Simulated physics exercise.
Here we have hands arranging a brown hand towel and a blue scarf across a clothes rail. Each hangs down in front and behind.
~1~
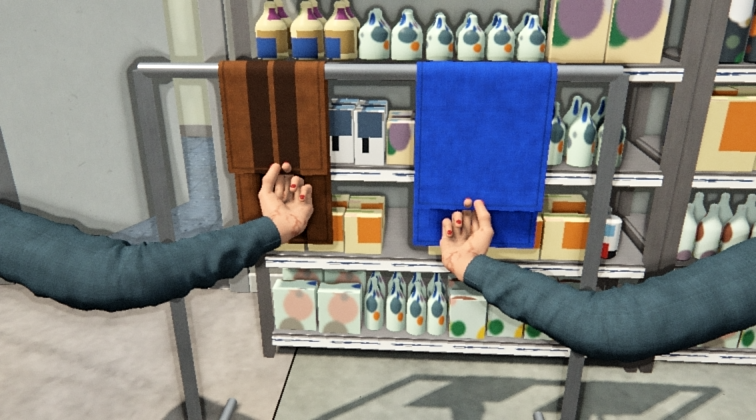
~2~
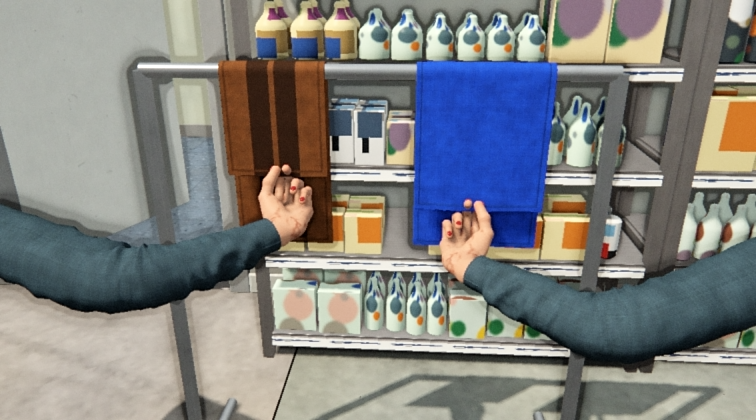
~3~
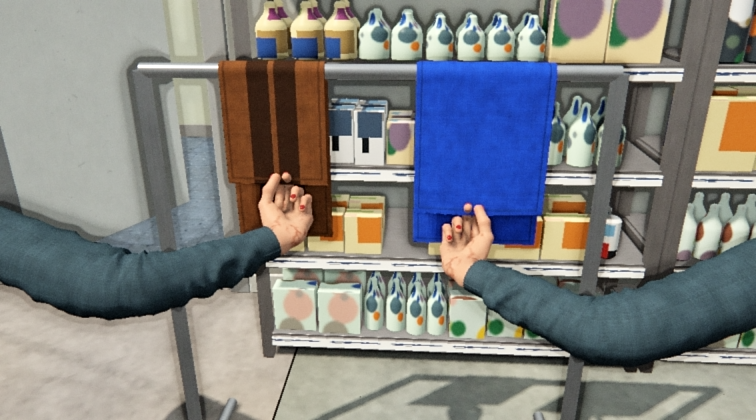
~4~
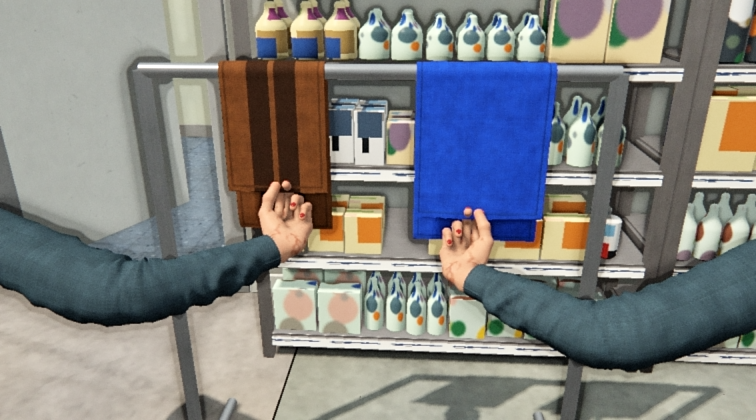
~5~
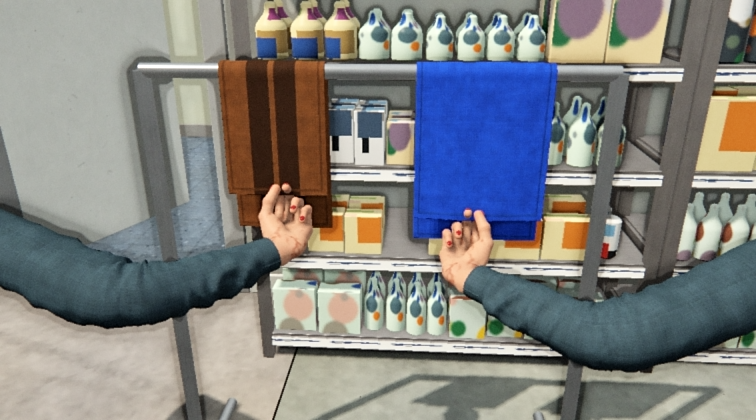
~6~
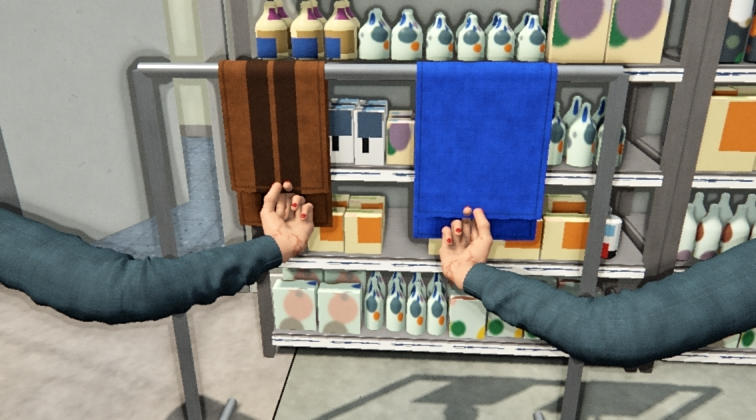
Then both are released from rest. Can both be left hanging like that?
The brown hand towel stays on. The blue scarf hangs there.
Then, 0.78 s on from there, hand towel as it was left; scarf as it was left.
In the end, hand towel as it was left; scarf as it was left. The brown hand towel hangs there and the blue scarf keeps its place.
